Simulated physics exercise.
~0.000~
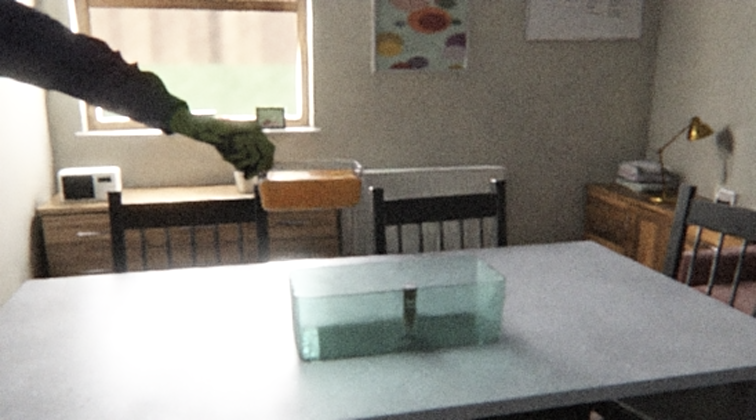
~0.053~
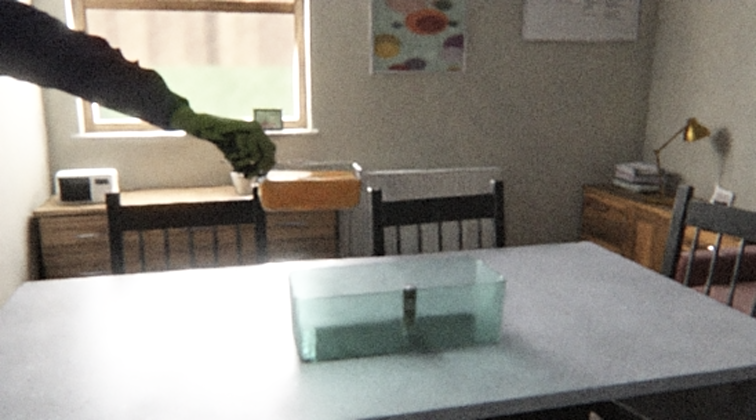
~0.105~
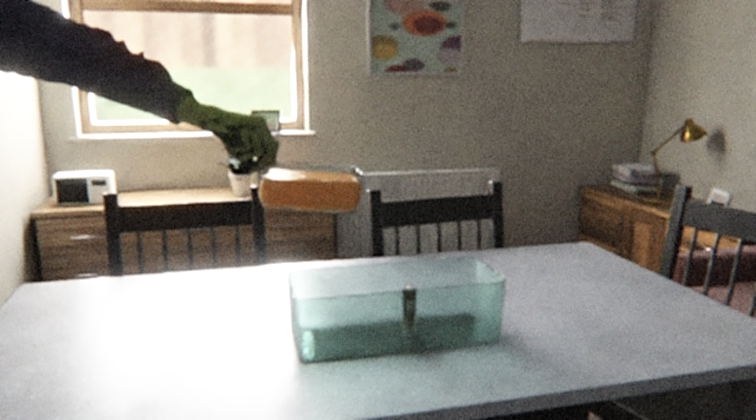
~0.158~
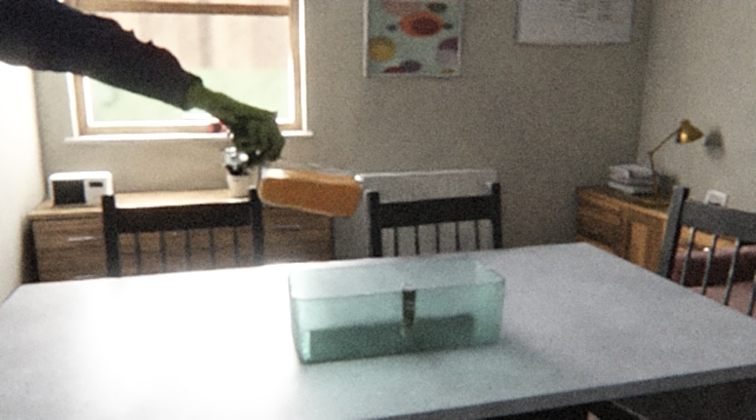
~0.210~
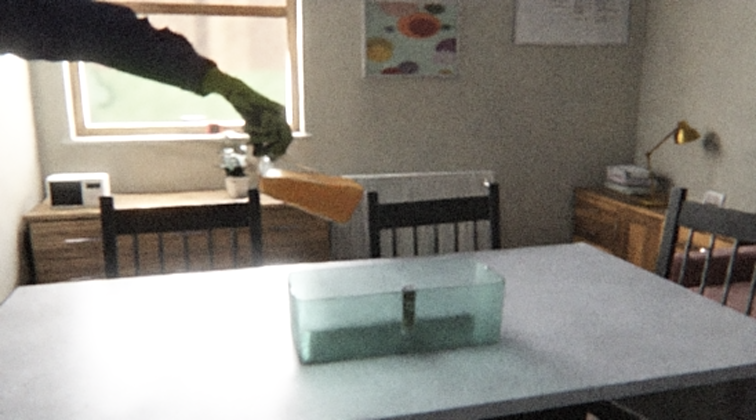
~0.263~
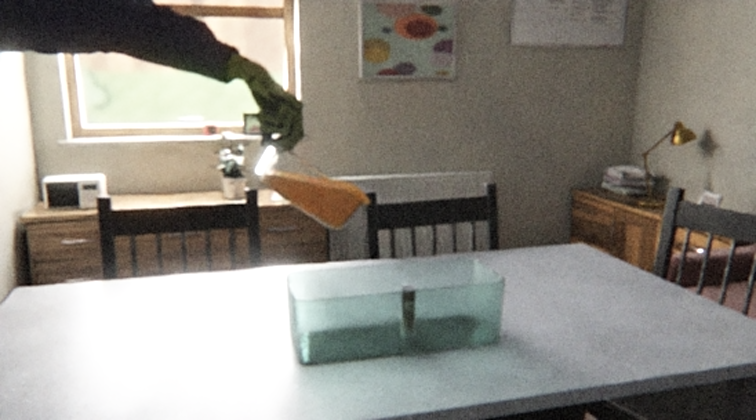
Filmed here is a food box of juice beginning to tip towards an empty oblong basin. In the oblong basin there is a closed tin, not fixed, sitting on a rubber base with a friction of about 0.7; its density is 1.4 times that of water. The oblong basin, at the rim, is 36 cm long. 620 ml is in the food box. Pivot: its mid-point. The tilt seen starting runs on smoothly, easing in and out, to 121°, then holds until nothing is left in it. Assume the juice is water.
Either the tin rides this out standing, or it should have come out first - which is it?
It tilts over.
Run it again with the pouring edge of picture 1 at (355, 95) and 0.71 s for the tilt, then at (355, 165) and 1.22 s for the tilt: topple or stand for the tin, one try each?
Try 1: Still standing; try 2: Still standing.
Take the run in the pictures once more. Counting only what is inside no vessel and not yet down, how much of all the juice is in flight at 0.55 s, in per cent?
Some 34 per cent.
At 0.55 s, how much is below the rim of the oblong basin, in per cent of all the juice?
About 60 per cent.
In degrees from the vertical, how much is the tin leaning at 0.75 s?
The tilt is near 30°.
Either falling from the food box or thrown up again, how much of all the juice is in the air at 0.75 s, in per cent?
Something like 4 per cent of the total.
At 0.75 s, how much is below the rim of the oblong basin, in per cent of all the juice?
It works out near 94 per cent.
Then, 0.55 s in, the tilt is 106° and 4 per cent is still to pour; the tin stands where it began.
Then, 0.75 s in, the tilt is 121° and 0 per cent is still to pour; the tin leans 30°.
Then, 0.97 s in, the tilt is 121° and 0 per cent is still to pour; the tin lies on its side.
Then, 1.21 s in, the tilt is 121° and 0 per cent is still to pour; the tin lies on its side.
Finally, the tin lies on its side.
